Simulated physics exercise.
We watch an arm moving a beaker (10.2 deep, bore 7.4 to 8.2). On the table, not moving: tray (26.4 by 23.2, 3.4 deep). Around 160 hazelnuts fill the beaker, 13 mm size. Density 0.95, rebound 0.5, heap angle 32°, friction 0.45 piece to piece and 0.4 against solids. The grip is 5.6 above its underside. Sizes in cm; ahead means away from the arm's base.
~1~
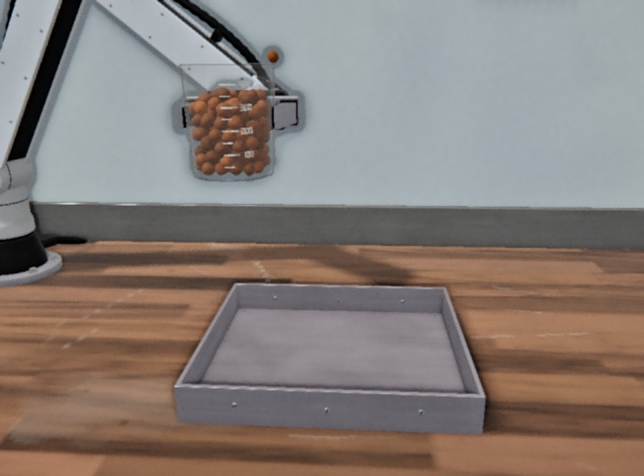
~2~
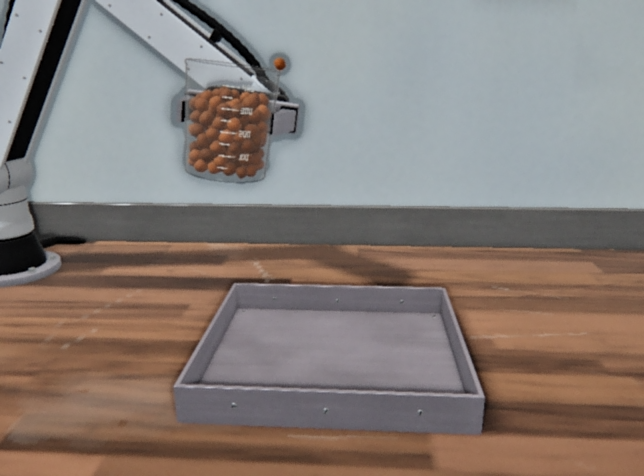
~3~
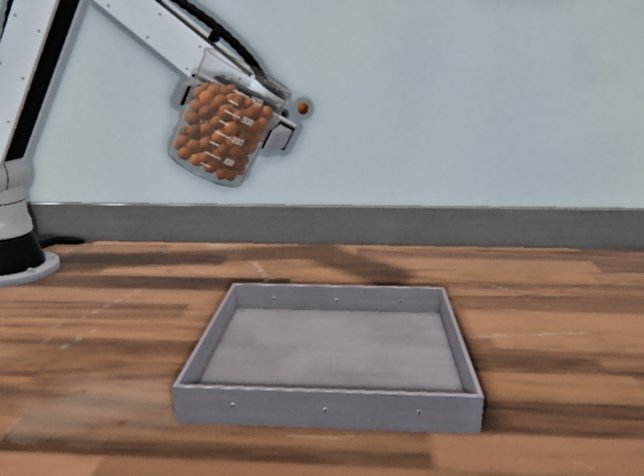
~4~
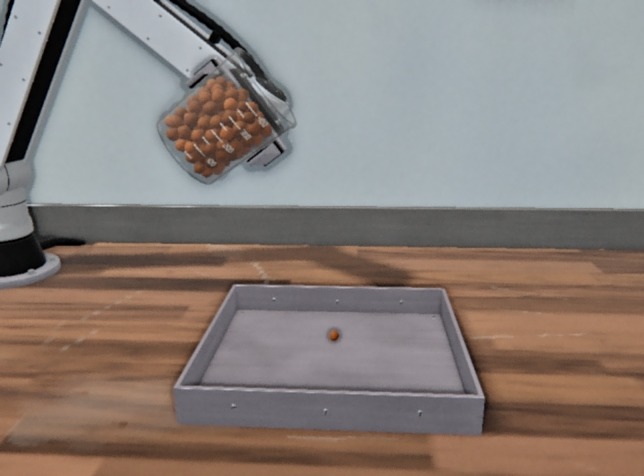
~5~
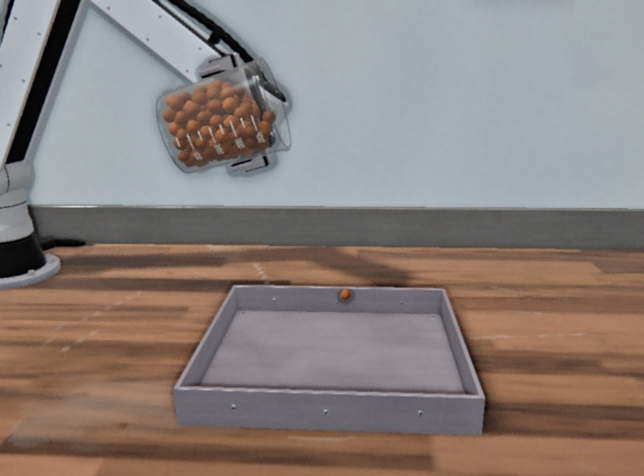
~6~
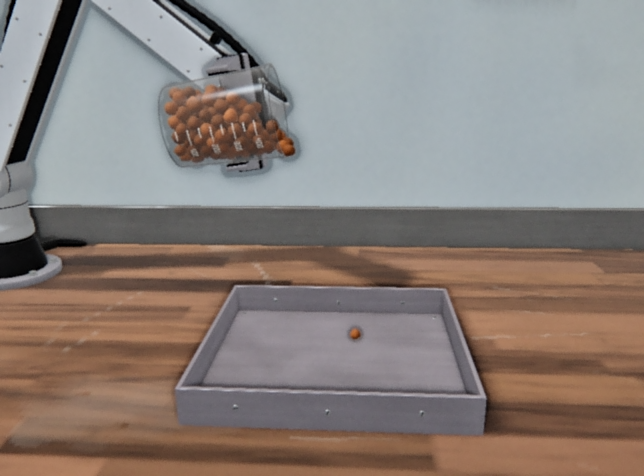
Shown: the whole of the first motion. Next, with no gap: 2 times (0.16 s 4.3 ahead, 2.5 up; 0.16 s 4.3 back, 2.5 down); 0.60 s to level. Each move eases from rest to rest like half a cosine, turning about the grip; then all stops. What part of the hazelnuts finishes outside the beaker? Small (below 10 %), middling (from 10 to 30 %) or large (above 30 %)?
Outside the beaker the share is large, above 30 %.
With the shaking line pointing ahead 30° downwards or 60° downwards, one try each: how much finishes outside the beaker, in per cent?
About 45 and 15 per cent.
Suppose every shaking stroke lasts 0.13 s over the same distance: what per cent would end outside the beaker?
It would be near 80 per cent.
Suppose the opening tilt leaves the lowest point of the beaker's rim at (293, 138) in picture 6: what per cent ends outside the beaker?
About 35 per cent.
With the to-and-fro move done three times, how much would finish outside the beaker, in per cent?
It would be near 80 per cent.
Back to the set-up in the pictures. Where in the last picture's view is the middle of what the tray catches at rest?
Near (381, 356).
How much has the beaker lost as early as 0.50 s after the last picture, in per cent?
Some 45 per cent.
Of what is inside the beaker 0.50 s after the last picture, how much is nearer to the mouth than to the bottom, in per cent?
Some 55 per cent.
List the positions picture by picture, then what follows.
In the first frame, beaker middle at (231, 122), level; upper third of the load around (228, 108), from x 195 to 275, top at y 55; 157 in the beaker.
In the second frame, beaker middle at (230, 122), tilted 8° forward; upper third of the load around (226, 107), from x 195 to 280, top at y 65.
In the third frame, beaker middle at (227, 121), tilted 28° forward; upper third of the load around (223, 107), from x 180 to 305, top at y 90; 156 in the beaker, 1 in flight or on a rim.
In the fourth frame, beaker middle at (225, 121), tilted 54° forward; upper third of the load around (220, 107), from x 170 to 335, top at y 85; 156 in the beaker, 1 in the tray.
In the fifth frame, beaker middle at (224, 120), tilted 74° forward; upper third of the load around (214, 105), from x 170 to 345, top at y 85; 156 in the beaker, 1 in the tray.
In the sixth frame, beaker middle at (225, 120), tilted 82° forward; upper third of the load around (213, 107), from x 170 to 355, top at y 90; 156 in the beaker, 1 in the tray.
Then, 0.50 s later, tilted 82° forward, highest piece 29 above the table; 88 in the beaker, 66 in the tray, 3 in flight or on a rim.
Then, 0.99 s later, tilted 30° forward, highest piece 29 above the table; 104 in the tray, 49 in the beaker, 3 on the table or floor, 1 in flight or on a rim.
Then, 1.44 s later, level, highest piece 27 above the table; 105 in the tray, 49 in the beaker, 3 on the table or floor.
Then, 2.49 s later, level, highest piece 27 above the table; 105 in the tray, 49 in the beaker, 3 on the table or floor.
At rest, 105 in the tray, 49 in the beaker, 3 on the table or floor. That is 69 % outside the beaker.
